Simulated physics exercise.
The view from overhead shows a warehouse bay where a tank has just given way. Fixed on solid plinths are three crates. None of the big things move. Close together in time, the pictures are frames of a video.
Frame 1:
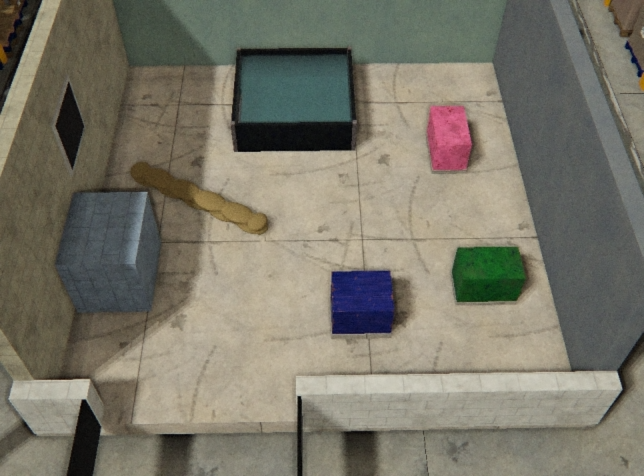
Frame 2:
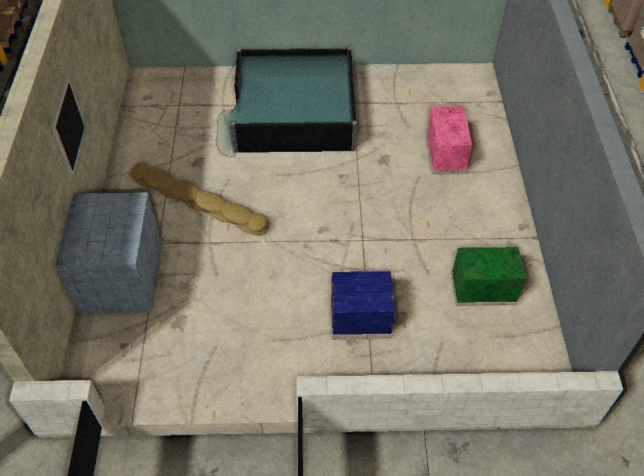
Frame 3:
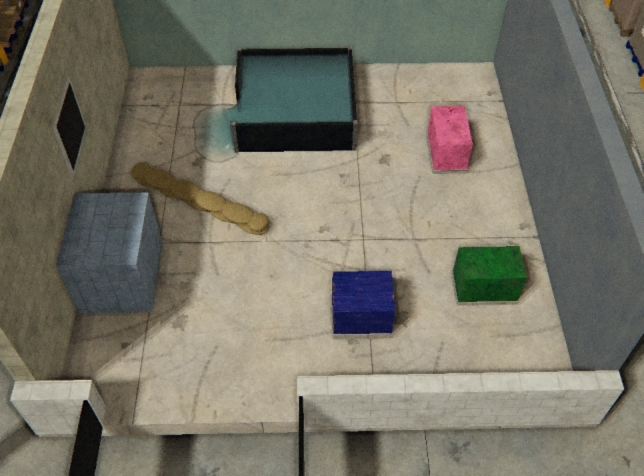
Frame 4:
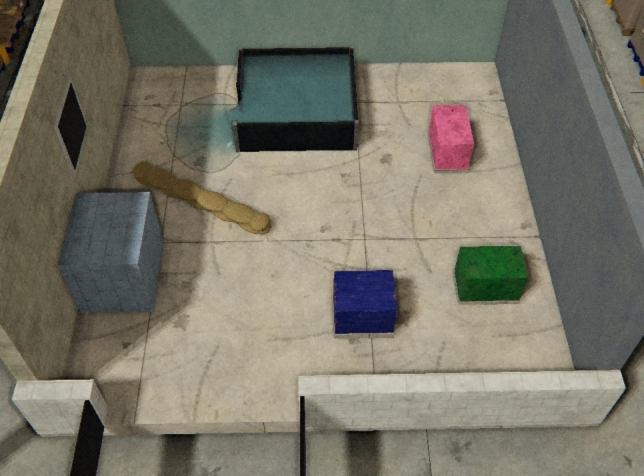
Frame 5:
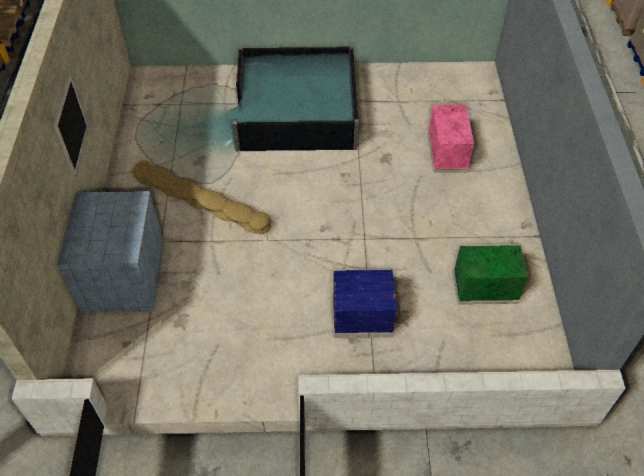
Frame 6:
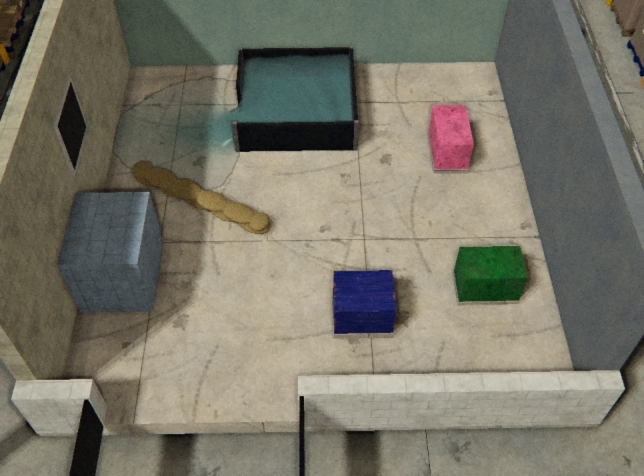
Warehouse bay from overhead, with water pouring from the left side of a dark-walled tank and spreading left across the floor.
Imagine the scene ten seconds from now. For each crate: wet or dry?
One by one: The blue crate is not flooded, the pink crate is not flooded, the green crate is not flooded.
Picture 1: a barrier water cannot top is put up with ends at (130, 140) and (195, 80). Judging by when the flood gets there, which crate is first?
The crate marked blue.
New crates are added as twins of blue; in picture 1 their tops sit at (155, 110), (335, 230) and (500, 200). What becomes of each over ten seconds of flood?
Taking them in order, the first is flooded, the second is untouched and the third is untouched.
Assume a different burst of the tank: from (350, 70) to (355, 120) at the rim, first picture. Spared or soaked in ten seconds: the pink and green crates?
In that case the pink one is flooded and the green one is flooded.
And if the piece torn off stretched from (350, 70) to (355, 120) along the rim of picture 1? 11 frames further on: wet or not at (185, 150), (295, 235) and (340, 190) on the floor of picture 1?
Obs. 1: Moisture-free; obs. 2: Moisture-free; obs. 3: Moisture-free.
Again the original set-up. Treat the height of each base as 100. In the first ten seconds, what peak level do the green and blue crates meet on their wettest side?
50 and 50 per cent, roughly.
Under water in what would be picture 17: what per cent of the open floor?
Close to 20 in a hundred, I think.
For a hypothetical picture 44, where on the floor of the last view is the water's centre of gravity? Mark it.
Estimate: (238, 144).
A moment on, water covers 10 % of the floor; the blue crate not reached, the pink crate not reached, the green crate not reached.
Next, water covers 20 % of the floor; the blue crate not reached, the pink crate not reached, the green crate not reached.
Then, water covers 25 % of the floor; the blue crate not reached, the pink crate not reached, the green crate not reached.
Later, water covers 50 % of the floor; the blue crate water round its plinth, the pink crate water round its plinth, the green crate water round its plinth.
In the end, water covers 85 % of the floor; the blue crate stayed above the water, the pink crate stayed above the water, the green crate stayed above the water.
